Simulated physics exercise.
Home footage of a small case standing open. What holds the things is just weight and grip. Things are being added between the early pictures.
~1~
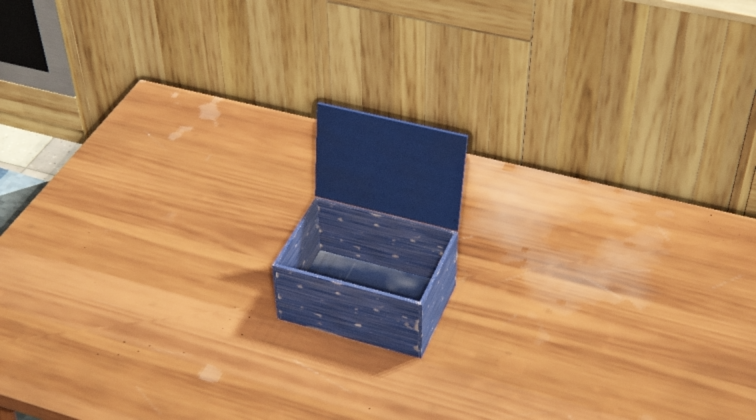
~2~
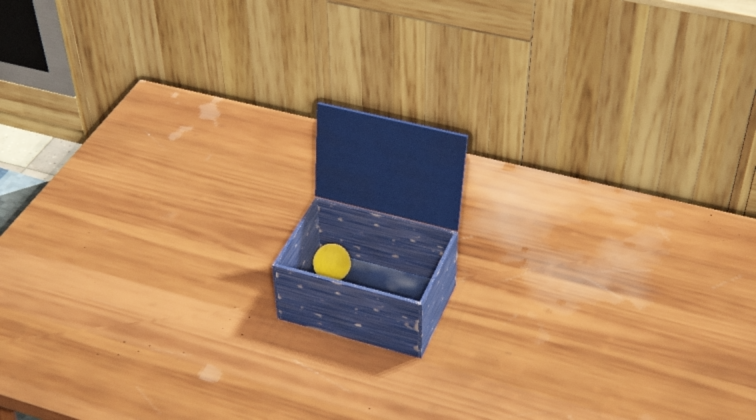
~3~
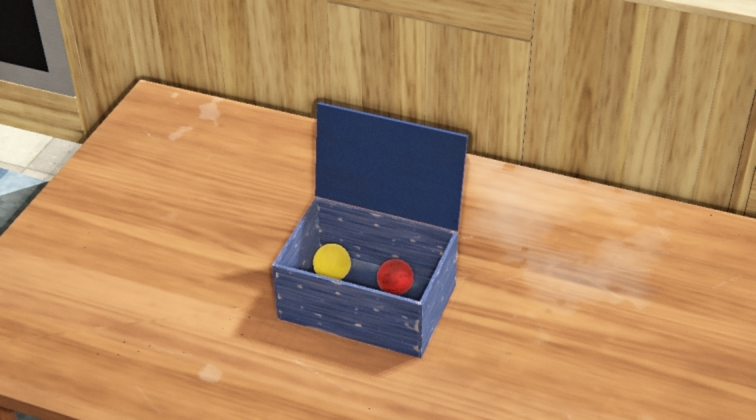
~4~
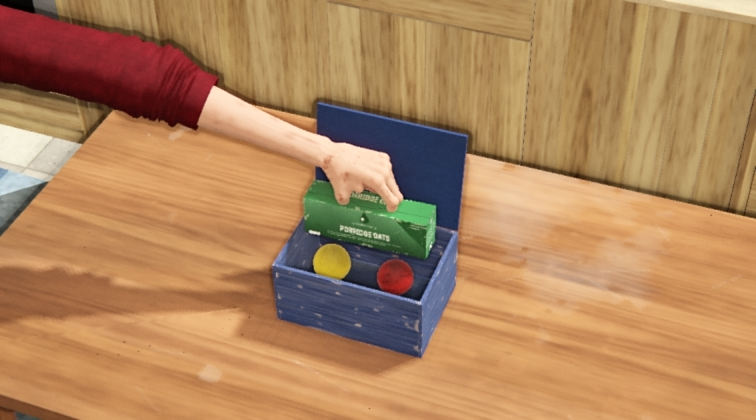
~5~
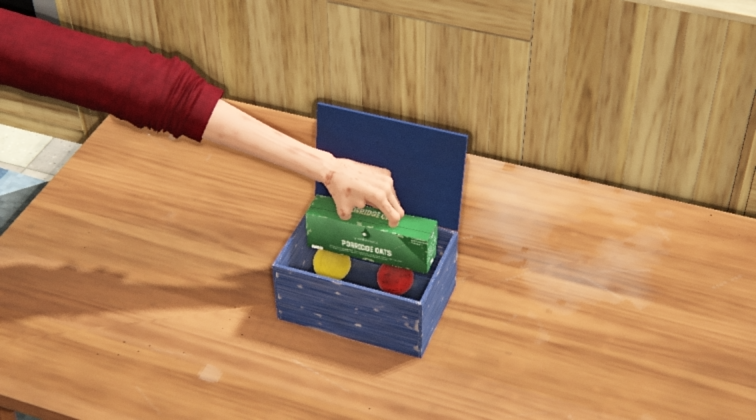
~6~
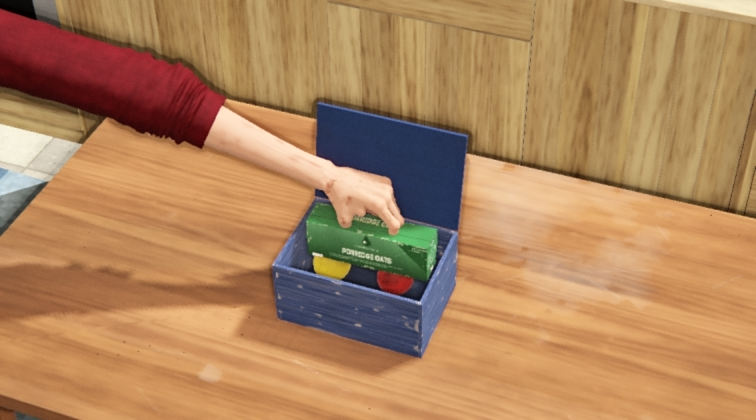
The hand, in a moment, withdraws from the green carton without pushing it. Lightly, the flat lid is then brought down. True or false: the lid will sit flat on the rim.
True.
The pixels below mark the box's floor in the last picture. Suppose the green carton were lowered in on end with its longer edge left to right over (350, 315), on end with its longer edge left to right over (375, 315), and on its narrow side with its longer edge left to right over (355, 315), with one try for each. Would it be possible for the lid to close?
So, one: It remains raised; two: It remains raised; three: It drops fully.
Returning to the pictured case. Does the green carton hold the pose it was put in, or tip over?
Simply put, the green carton gets tilted.
Then, 0.60 s past the last view, green carton on its side near (366, 284).
Then, 1.40 s past the last view, lid 72° above the rim; green carton on its side near (360, 297); red ball displaced a little.
Then, 2.10 s past the last view, lid 25° above the rim; green carton on its side near (360, 297); red ball displaced a little; yellow lemon displaced a little.
Finally, lid shut; down or leaning hard in the box, green carton; the other 2 still in place. Final places as the last picture's camera would see them, green carton near (360, 297).
